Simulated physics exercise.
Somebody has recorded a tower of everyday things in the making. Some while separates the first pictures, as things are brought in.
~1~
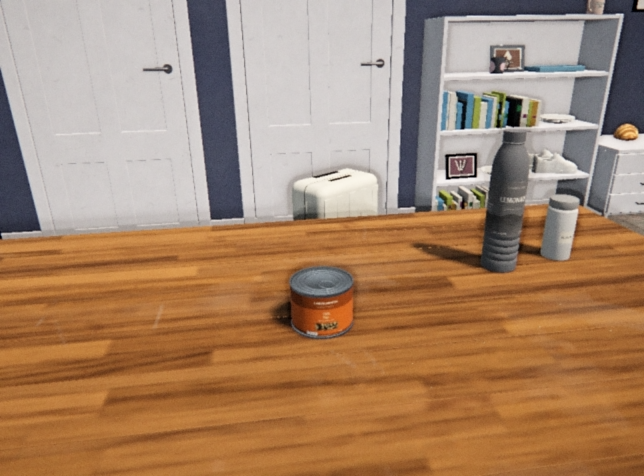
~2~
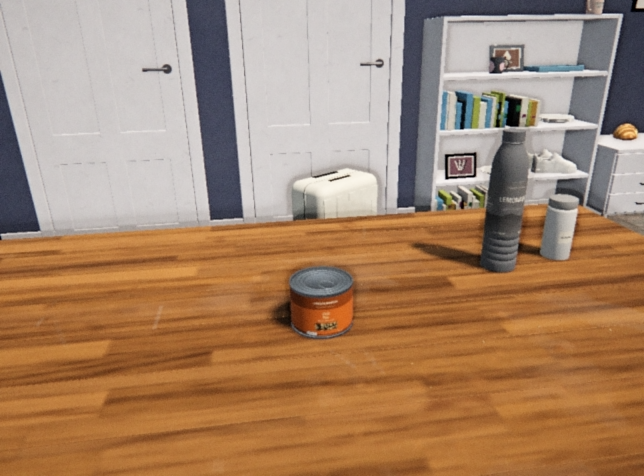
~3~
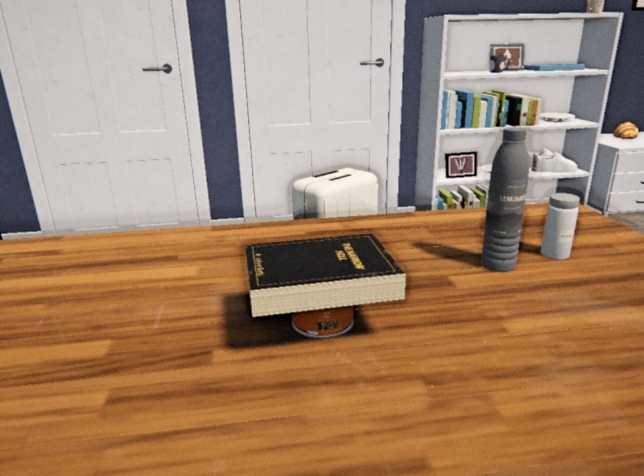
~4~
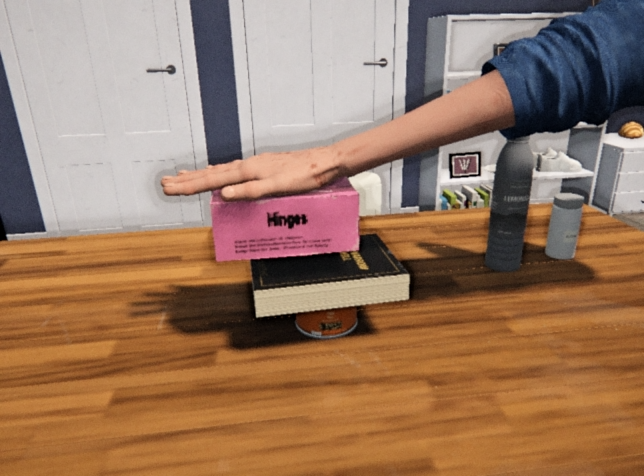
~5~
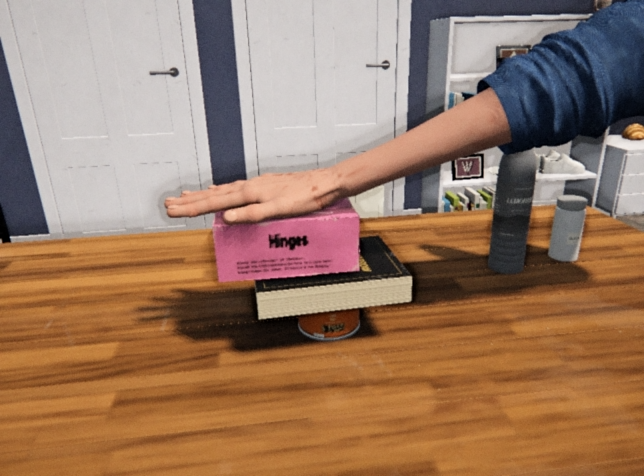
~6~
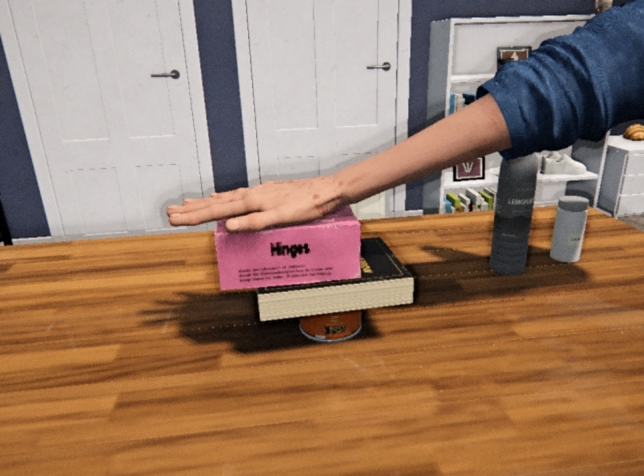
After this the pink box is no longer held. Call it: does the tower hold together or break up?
It holds together.
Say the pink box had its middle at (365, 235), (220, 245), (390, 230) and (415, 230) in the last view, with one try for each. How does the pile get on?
The pile does not fall in the first case, goes down in the second, does not fall in the third and goes down in the fourth.
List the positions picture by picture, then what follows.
In the first picture, the last thing is not in view yet; orange tub (322, 301).
In the second picture, the last thing is not in view yet; grey bottle (505, 202).
In the third picture, the last thing is not in view yet.
The fourth picture shows coming down; pink box (284, 212); grey bottle (510, 201).
The fifth picture shows coming down; pink box (286, 232).
The sixth picture shows set down, still held; pink box (287, 240); grey bottle (514, 204).
Then, 0.50 s after the last picture, nothing has stirred.
Then, 1.30 s after the last picture, pink box resting near (287, 240).
At rest, all 5 in place. Seen from the same camera at the end, pink box near (287, 240). The pile holds.
